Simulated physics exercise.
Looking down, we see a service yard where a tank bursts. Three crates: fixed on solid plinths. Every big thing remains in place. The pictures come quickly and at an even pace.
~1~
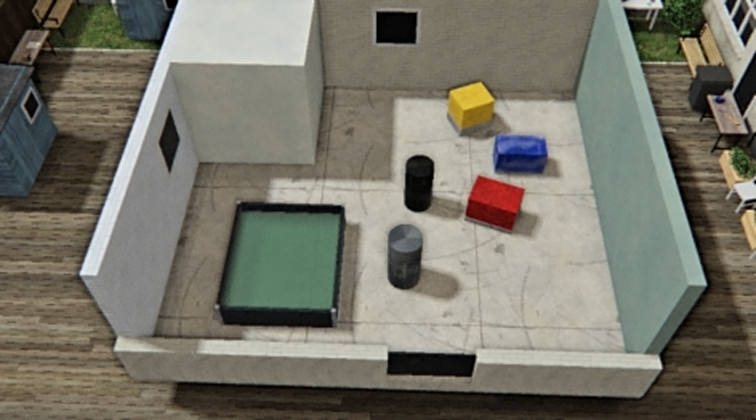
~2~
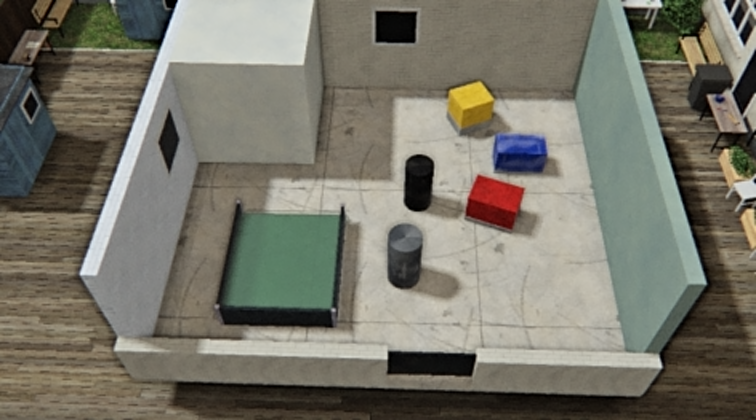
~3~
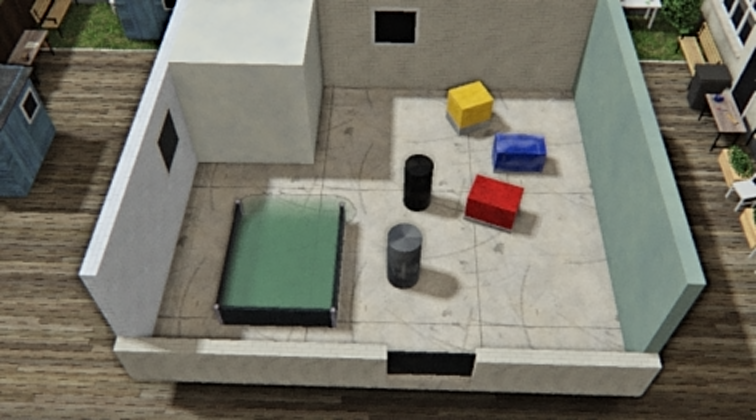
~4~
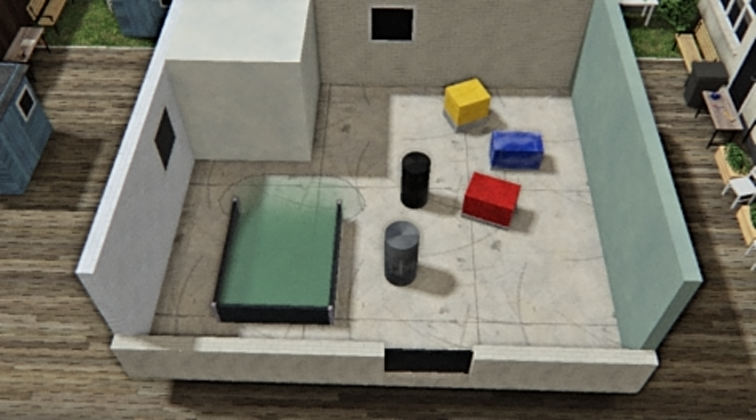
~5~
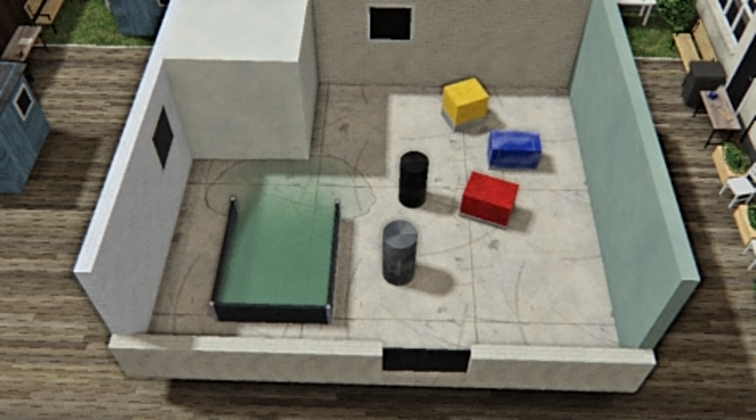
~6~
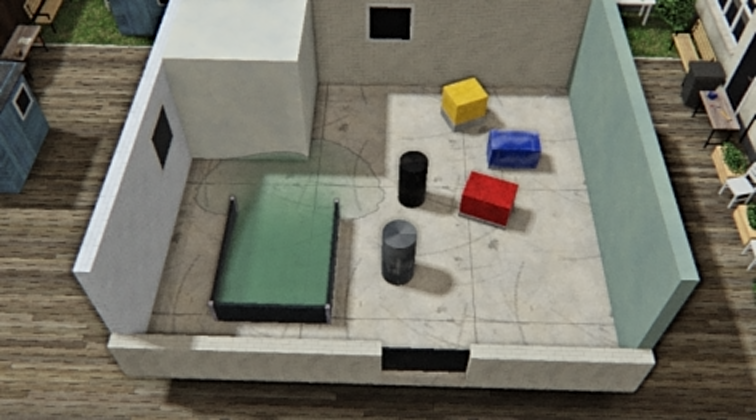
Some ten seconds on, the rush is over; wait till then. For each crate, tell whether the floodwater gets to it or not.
One by one: The red crate will not be touched; the yellow crate will not be touched; the blue crate will be touched.
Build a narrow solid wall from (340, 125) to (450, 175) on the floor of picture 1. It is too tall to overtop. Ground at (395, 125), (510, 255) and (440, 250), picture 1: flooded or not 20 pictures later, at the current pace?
One after the other: Not flooded, dry, not flooded.
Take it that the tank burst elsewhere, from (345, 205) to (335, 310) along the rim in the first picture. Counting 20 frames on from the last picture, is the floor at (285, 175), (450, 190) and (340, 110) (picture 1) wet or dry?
Taken in turn, that's not reached, reached, and finally not reached.
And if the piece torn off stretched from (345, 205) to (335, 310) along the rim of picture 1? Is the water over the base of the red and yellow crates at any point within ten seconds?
As I see it, red is doused and yellow stays clear.
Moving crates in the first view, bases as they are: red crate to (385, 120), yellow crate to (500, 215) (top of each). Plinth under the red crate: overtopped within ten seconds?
The red crate simply gets reached.
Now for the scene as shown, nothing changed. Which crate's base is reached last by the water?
It's the red-painted one.
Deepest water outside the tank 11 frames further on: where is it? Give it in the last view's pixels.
Somewhere near (192, 163).
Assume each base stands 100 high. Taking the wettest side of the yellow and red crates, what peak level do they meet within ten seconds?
Respectively 70 % and 50 %.
A moment on, water covers 20 % of the floor; the red crate not reached, the yellow crate not reached, the blue crate not reached.
Next, water covers 25 % of the floor; the red crate not reached, the yellow crate not reached, the blue crate not reached.
Then, water covers 45 % of the floor; the red crate not reached, the yellow crate water round its plinth, the blue crate not reached.
Later, water covers 60 % of the floor; the red crate water round its plinth, the yellow crate water round its plinth, the blue crate water round its plinth.
In the end, water covers 95 % of the floor; the red crate stayed above the water, the yellow crate stayed above the water, the blue crate was topped.
